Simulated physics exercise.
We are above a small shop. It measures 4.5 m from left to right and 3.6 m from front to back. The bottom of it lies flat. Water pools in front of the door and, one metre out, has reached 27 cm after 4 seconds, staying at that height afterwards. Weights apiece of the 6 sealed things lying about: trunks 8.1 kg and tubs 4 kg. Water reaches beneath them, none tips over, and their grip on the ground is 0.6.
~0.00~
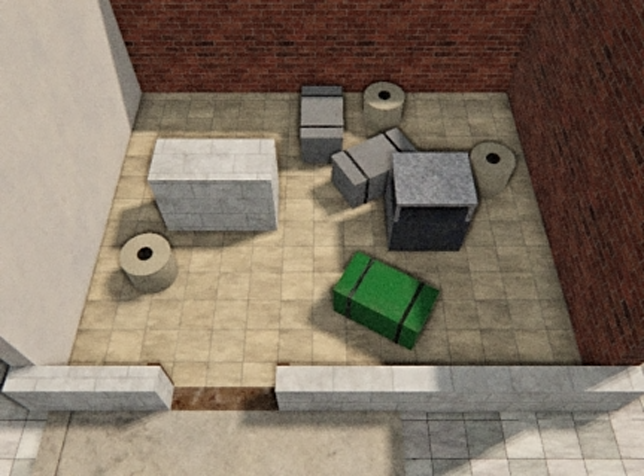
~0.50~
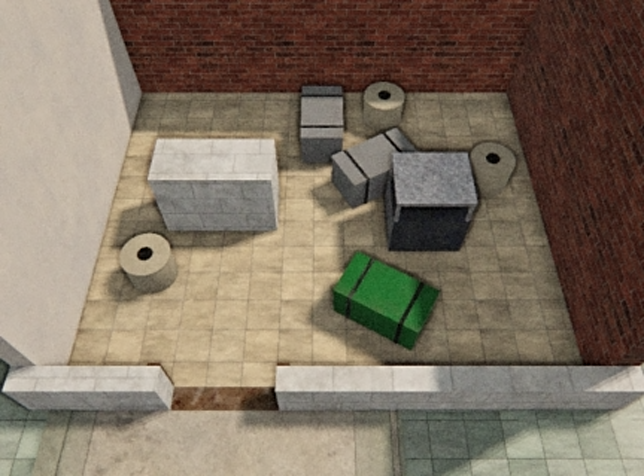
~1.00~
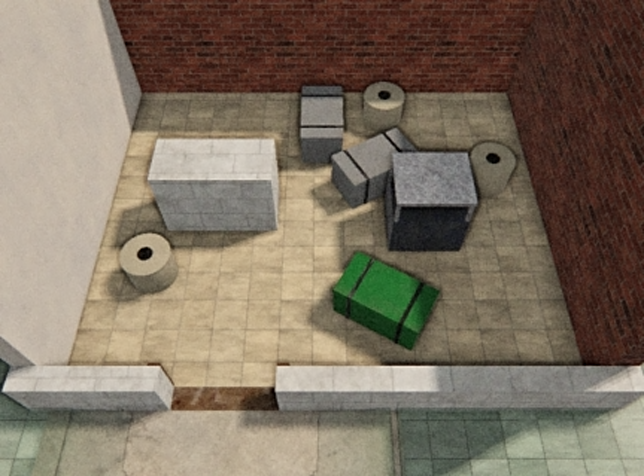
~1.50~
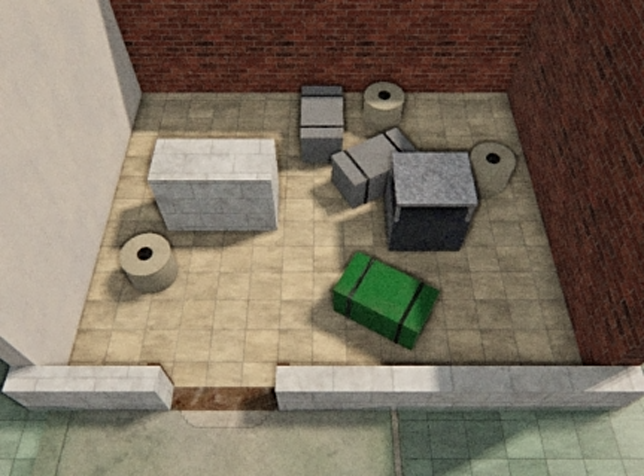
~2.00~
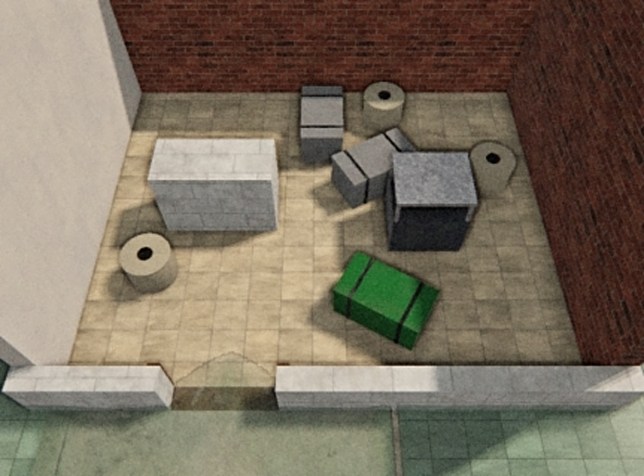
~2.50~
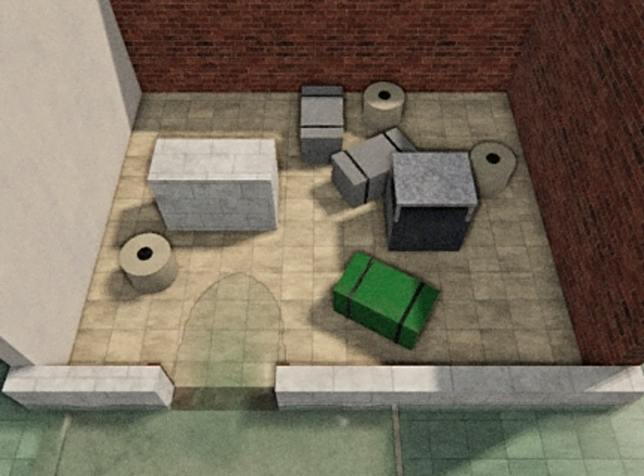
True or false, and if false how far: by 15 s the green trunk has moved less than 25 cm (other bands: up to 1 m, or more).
False, up to 1 m.
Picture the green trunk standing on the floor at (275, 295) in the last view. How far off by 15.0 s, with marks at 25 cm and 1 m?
Answer: It covers a big distance.
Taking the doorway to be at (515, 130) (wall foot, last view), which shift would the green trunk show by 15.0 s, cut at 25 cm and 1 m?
In that case the green trunk travels far.
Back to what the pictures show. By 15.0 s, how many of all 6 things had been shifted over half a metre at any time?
It works out to 6.
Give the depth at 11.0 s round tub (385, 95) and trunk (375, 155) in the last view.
Close to 5 and 10 centimetres.
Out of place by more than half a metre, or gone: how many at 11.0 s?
Result: 4.
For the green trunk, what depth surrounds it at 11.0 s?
I'd say around 6 cm.
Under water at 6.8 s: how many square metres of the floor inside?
13 m2.
After 3.5 s the green trunk is near (386, 290), 0.0 m from its start, aground; 0 afloat.
After 6.8 s the green trunk is near (394, 287), 0.1 m from its start, aground; 4 afloat.
After 11.0 s the green trunk is near (390, 299), 0.1 m from its start, afloat; 6 afloat.
After 15.0 s the green trunk is near (345, 259), 0.4 m from its start, afloat; 6 afloat.
